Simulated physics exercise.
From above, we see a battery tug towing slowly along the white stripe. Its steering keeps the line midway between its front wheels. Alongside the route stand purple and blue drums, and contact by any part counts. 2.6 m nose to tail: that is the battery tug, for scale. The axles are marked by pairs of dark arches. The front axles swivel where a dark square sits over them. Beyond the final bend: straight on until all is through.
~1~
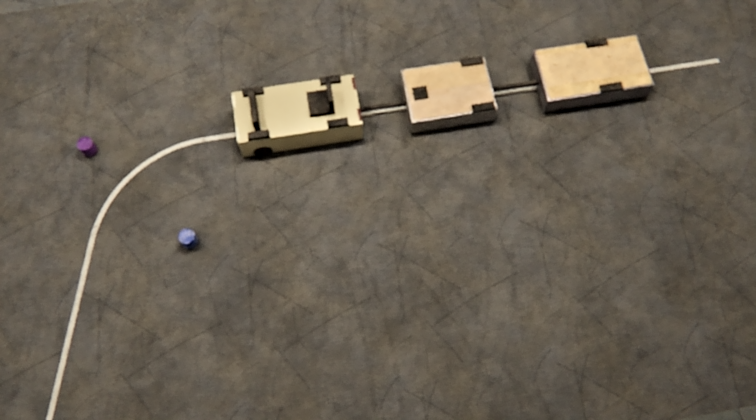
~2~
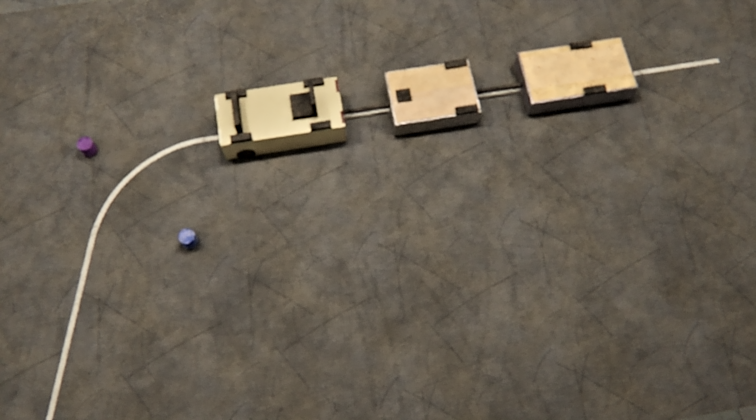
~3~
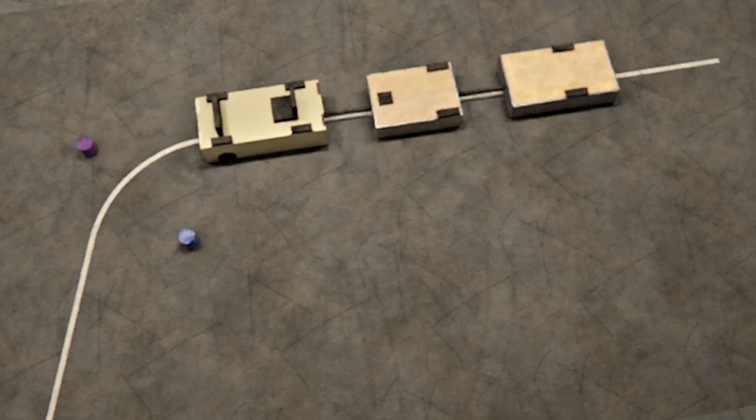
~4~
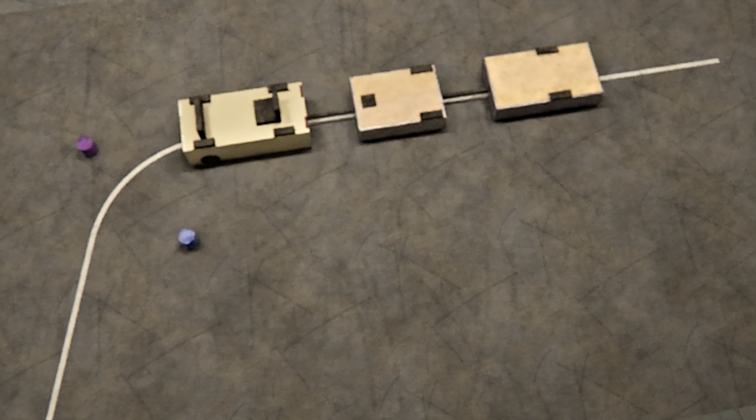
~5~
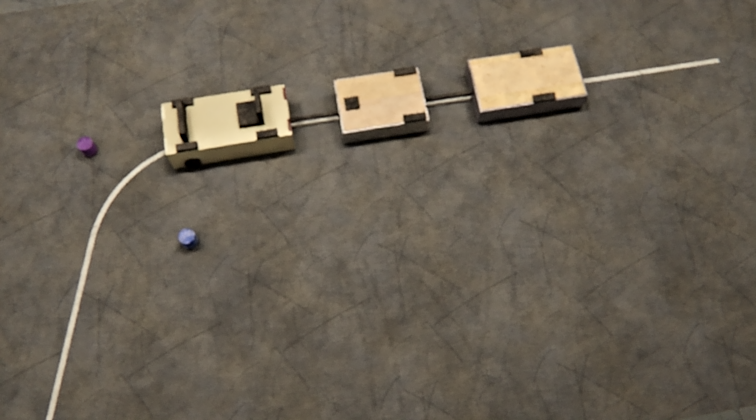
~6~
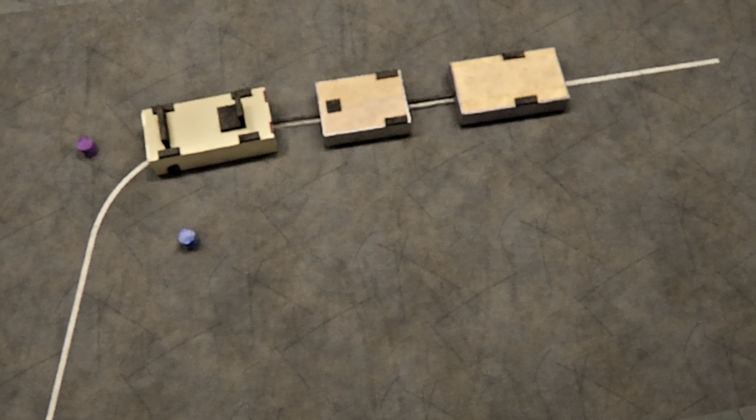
The clip opens on a pale vehicle towing two wooden-looking trailers along a white line, with a purple drum and a blue drum near the curve at left. The train creeps steadily left, and by the end the front vehicle's nose reaches the bend, angling very slightly downward.
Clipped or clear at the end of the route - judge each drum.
Outcome: Purple is bypassed, blue is collided with.
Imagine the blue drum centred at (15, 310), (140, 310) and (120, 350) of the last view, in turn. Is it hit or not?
The first place gets no contact, the second a hit, the third a hit.
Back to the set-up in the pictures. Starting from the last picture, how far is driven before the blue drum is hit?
After roughly 8.5 metres.
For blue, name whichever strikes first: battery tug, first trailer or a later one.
Looking at blue, the answer is a trailer after the first.
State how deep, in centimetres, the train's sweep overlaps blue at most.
For blue, it comes to around 10.
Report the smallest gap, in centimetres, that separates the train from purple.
The figure for purple is 20.
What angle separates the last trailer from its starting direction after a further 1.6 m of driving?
Roughly 0°.
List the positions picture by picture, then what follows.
In the first frame, nose (242, 116); last axle (604, 65); still straight; purple (88, 147), blue (189, 239); 2 trailers.
In the second frame, nose (224, 119); last axle (588, 67); still straight.
In the third frame, nose (205, 122); last axle (570, 70); still straight.
In the fourth frame, nose (188, 125); last axle (554, 72); still straight.
In the fifth frame, nose (171, 128); last axle (538, 75); still straight.
In the sixth frame, nose (152, 134); last axle (520, 78); turned 3°; purple (88, 147), blue (189, 239).
With 1.2 m more driven, the last axle is at (466, 86) of the last picture, on the line; purple has been passed with 20 cm to spare.
With 3.6 m more driven, the last axle is at (375, 100) of the last picture, on the line.
With 8.4 m more driven, the last axle is at (191, 176) of the last picture, 110 cm off the line; the second trailer has hit blue.
With 14.3 m more driven, the last axle is out of the picture, 25 cm off the line; 1 of 2 struck in all.
